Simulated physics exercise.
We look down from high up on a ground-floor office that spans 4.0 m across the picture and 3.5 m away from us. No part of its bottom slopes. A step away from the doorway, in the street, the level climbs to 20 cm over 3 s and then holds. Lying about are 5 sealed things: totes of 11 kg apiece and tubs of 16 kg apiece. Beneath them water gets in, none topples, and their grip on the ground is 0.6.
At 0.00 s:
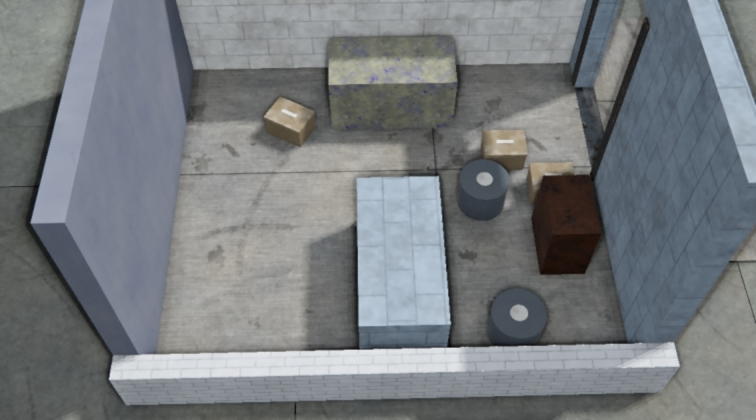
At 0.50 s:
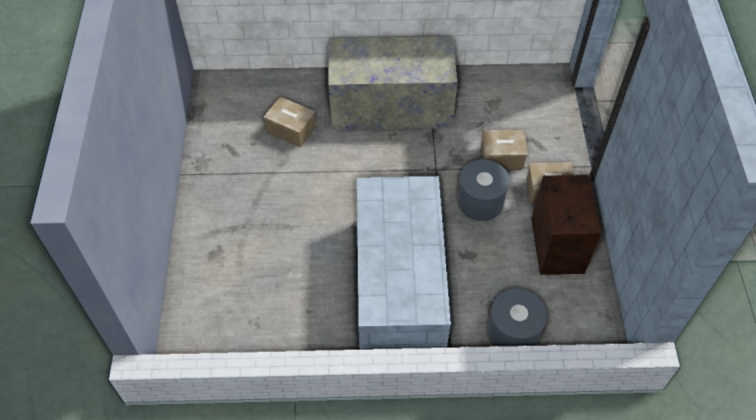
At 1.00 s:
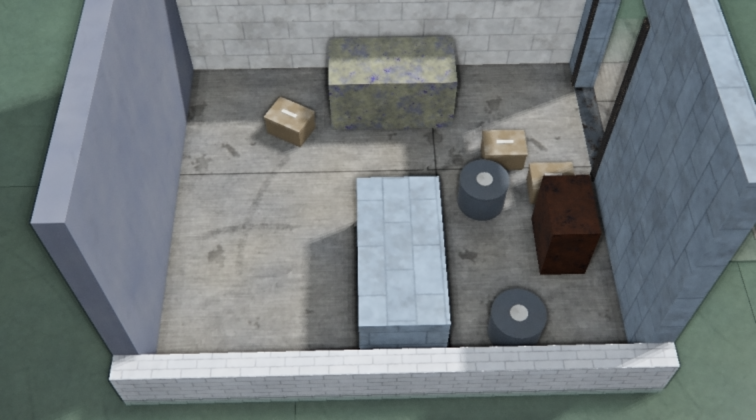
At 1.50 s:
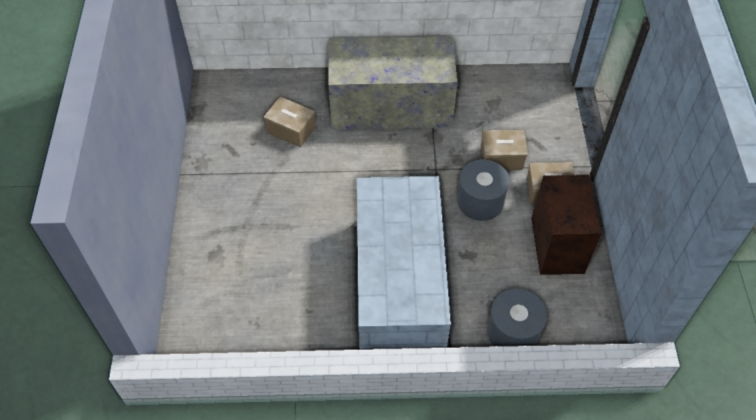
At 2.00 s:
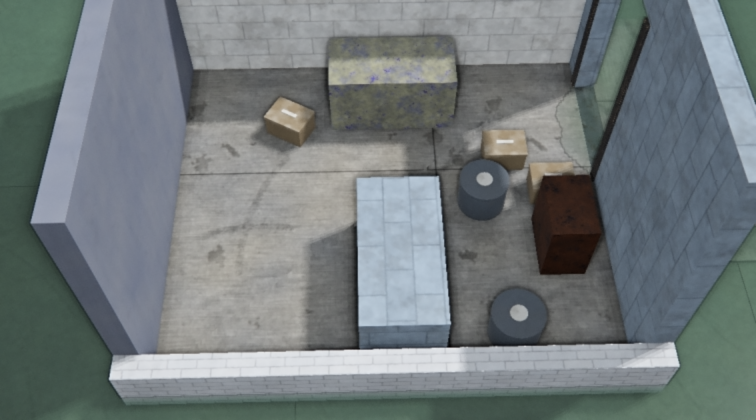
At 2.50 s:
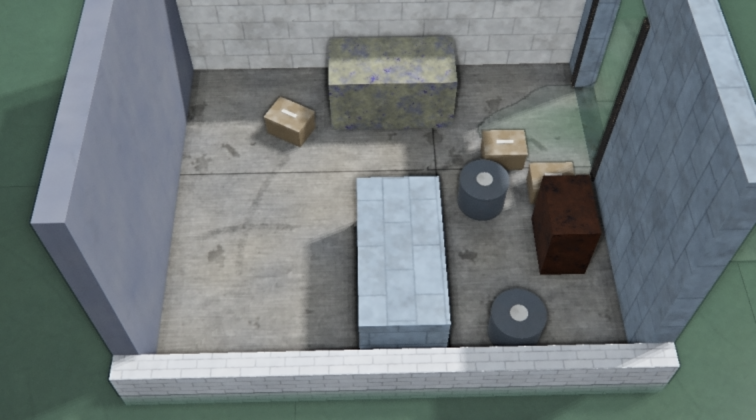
Greenish water surrounded the walled room, then crept in through the doorway at the upper right and spread thinly across the floor toward the cardboard boxes, while everything inside stayed put.
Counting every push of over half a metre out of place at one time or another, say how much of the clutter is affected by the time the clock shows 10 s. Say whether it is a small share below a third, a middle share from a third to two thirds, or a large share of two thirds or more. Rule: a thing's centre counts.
A small share, below a third.
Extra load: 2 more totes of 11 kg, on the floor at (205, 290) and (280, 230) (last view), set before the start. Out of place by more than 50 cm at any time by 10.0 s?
Note: Item 1 above threshold; item 2 below threshold.
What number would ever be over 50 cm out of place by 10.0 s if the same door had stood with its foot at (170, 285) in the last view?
Then 1 of them would.
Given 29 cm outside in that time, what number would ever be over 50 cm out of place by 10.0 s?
4.
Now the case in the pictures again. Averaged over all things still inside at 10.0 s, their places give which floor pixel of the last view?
I'd put it close to (397, 231) in the last view.
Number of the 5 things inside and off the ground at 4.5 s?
I get 0.
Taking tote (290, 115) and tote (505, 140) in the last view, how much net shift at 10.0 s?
First 30 cm, then 300 cm.
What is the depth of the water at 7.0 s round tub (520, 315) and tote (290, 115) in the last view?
Some 3 cm at the first, some 4 cm at the second.
After 3.5 s 0 of 5 are over 50 cm from their spots; 0 afloat.
After 4.5 s 1 of 5 are over 50 cm from their spots; 0 afloat.
After 7.0 s 1 of 5 are over 50 cm from their spots; 0 afloat.
After 10.0 s 1 of 5 are over 50 cm from their spots, and 1 have been at some point; 2 afloat.
